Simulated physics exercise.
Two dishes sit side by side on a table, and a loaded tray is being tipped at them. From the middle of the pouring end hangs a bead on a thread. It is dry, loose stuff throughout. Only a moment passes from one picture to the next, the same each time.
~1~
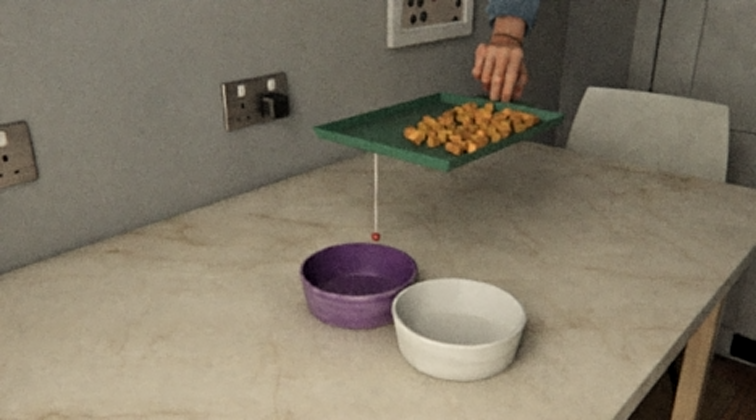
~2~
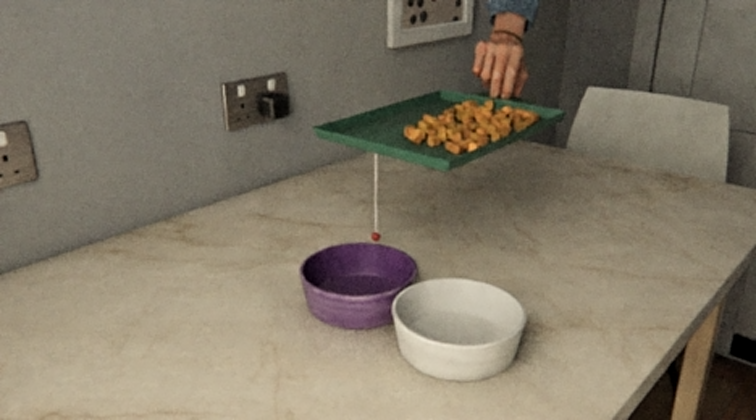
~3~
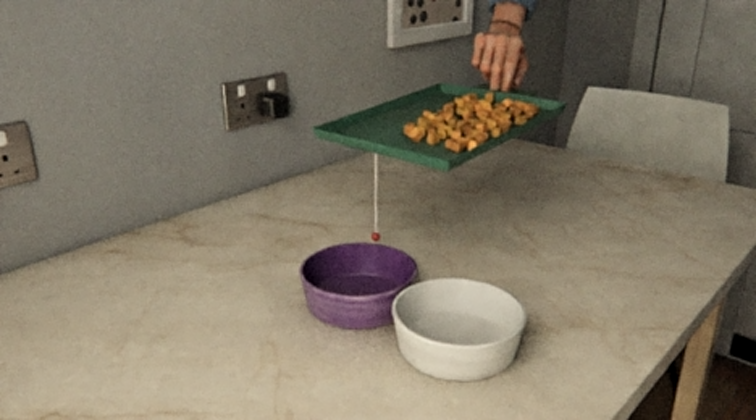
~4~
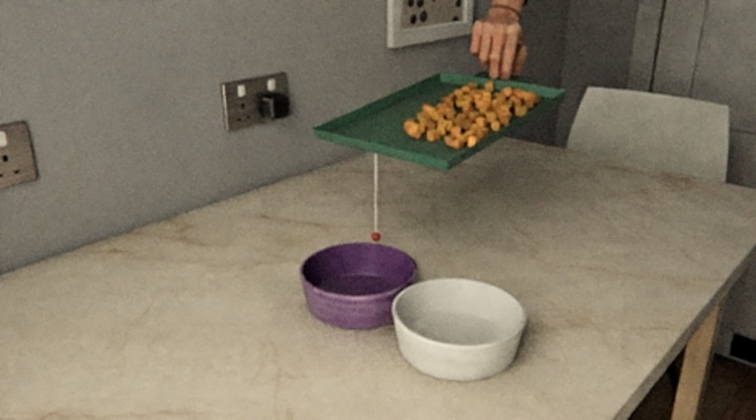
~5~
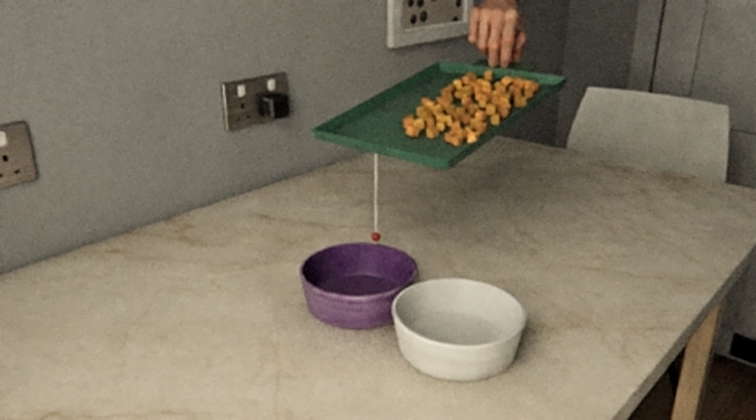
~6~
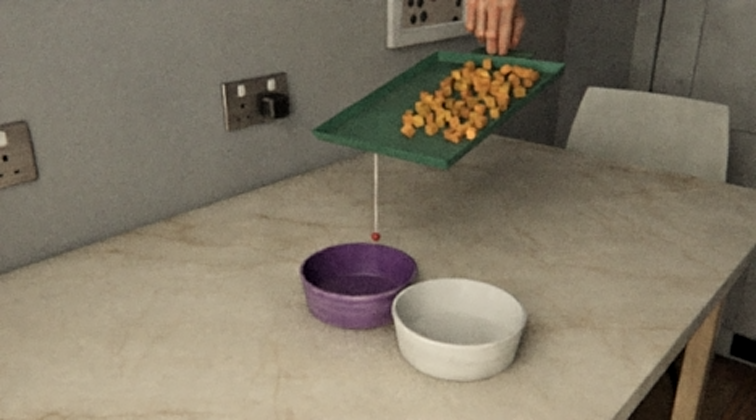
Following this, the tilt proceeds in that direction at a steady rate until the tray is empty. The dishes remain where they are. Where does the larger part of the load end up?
The dish on the left is going to receive more.
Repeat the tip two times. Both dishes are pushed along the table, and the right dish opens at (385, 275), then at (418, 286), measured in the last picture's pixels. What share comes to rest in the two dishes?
Roughly 100% on the first try and 90% on the second.
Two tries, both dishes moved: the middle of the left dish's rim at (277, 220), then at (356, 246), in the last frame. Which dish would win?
The dish to the right, then the dish to the left.
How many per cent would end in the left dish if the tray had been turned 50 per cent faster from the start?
Around 60 in every hundred.
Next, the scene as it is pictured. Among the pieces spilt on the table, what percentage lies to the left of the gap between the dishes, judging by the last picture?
100 per cent, roughly.
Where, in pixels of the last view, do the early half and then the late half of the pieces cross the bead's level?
First part (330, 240), rest (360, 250).
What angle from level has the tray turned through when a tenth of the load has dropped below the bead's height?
My estimate is some 60 degrees.
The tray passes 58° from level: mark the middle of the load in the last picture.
About (383, 144).
Soon after the last picture, tray tipped steeply; most on the tray; a stray few in the right dish; a stray few in the left dish; about a quarter in the air.
A little later, tray tipped right over; about half on the tray; a stray few in the right dish; about a quarter in the left dish; about a quarter outside both; a stray few in the air.
Later still, tray tipped past a quarter turn; a stray few in the right dish; about two thirds in the left dish; about a third outside both.
At rest, tray tipped past a quarter turn; a stray few in the right dish; about two thirds in the left dish; about a third outside both.
